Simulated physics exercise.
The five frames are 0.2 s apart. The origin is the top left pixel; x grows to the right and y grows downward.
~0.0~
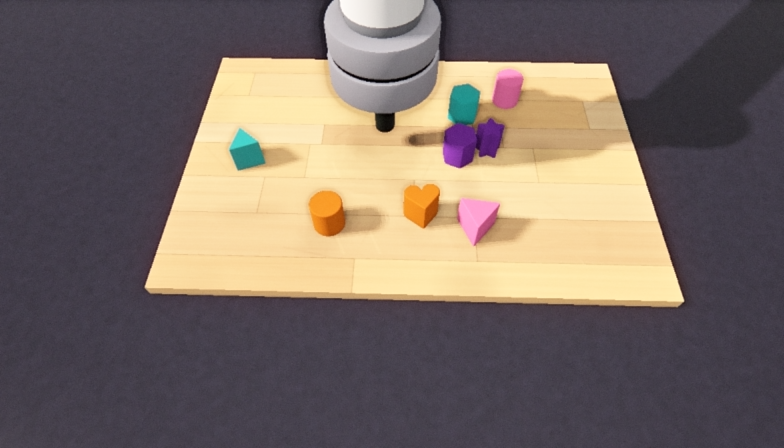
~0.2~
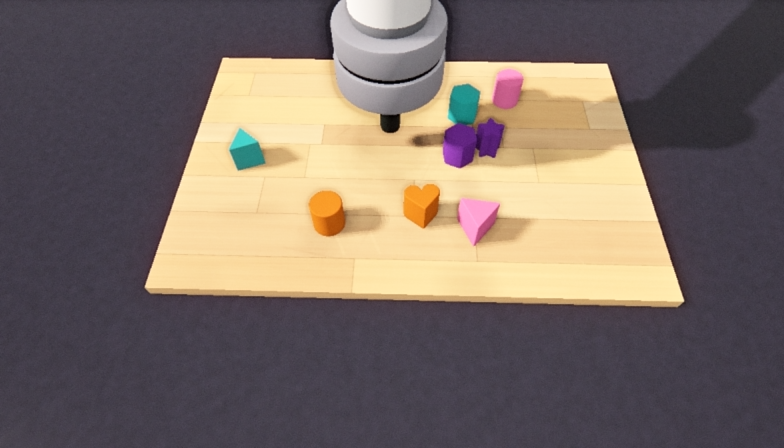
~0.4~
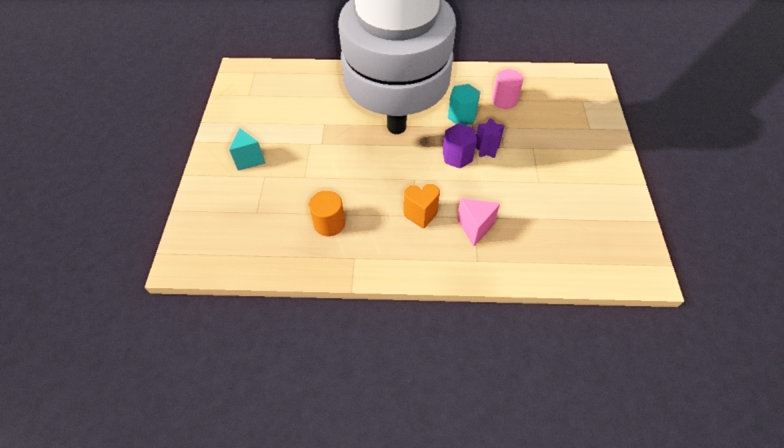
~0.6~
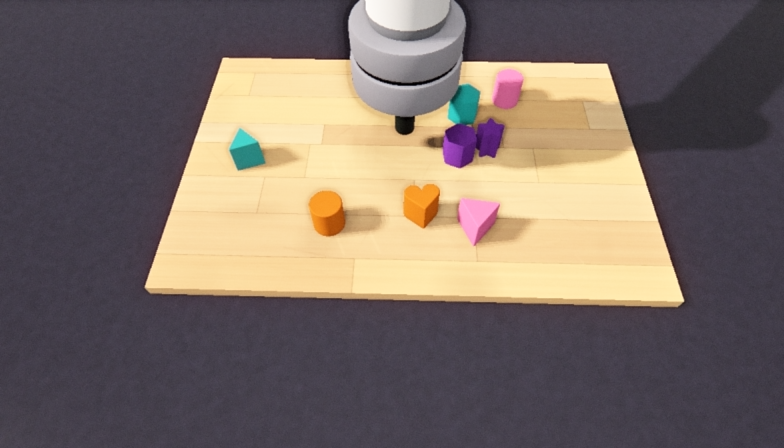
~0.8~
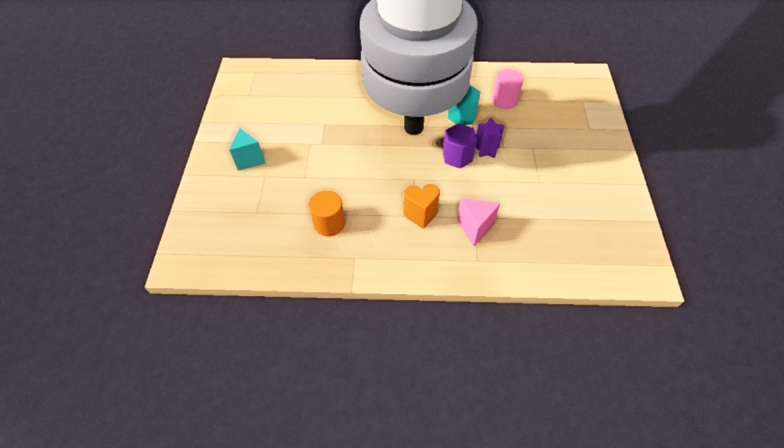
Robotic arm with a dark tip moving slowly right above a wooden board of colored blocks, which all stay still.
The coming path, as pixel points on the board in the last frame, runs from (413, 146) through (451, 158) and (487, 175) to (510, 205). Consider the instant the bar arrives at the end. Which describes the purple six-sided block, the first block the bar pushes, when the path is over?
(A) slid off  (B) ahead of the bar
Answer: A.
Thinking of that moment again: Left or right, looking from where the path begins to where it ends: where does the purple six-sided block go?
Out to the left.
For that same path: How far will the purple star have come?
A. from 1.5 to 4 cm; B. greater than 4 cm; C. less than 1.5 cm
A - from 1.5 to 4 cm.
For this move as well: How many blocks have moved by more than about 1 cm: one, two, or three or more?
Count: Two.
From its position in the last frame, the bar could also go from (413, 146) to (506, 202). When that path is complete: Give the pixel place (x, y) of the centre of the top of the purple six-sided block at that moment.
Its top middle is near (487, 143).
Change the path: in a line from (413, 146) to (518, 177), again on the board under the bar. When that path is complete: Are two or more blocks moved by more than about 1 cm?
I believe so.
What follows on the original path. One third of the way, bar at (454, 143); purple six-sided block at (480, 137); purple star at (500, 127), turned 20° anticlockwise.
Two thirds of the way, bar at (492, 160); purple six-sided block at (516, 144), turned 45° anticlockwise; purple star at (517, 125), turned 65° anticlockwise.
At the end, bar at (515, 190); purple six-sided block at (520, 147), turned 70° anticlockwise; pink triangular piece still; purple star at (517, 125), turned 65° anticlockwise.
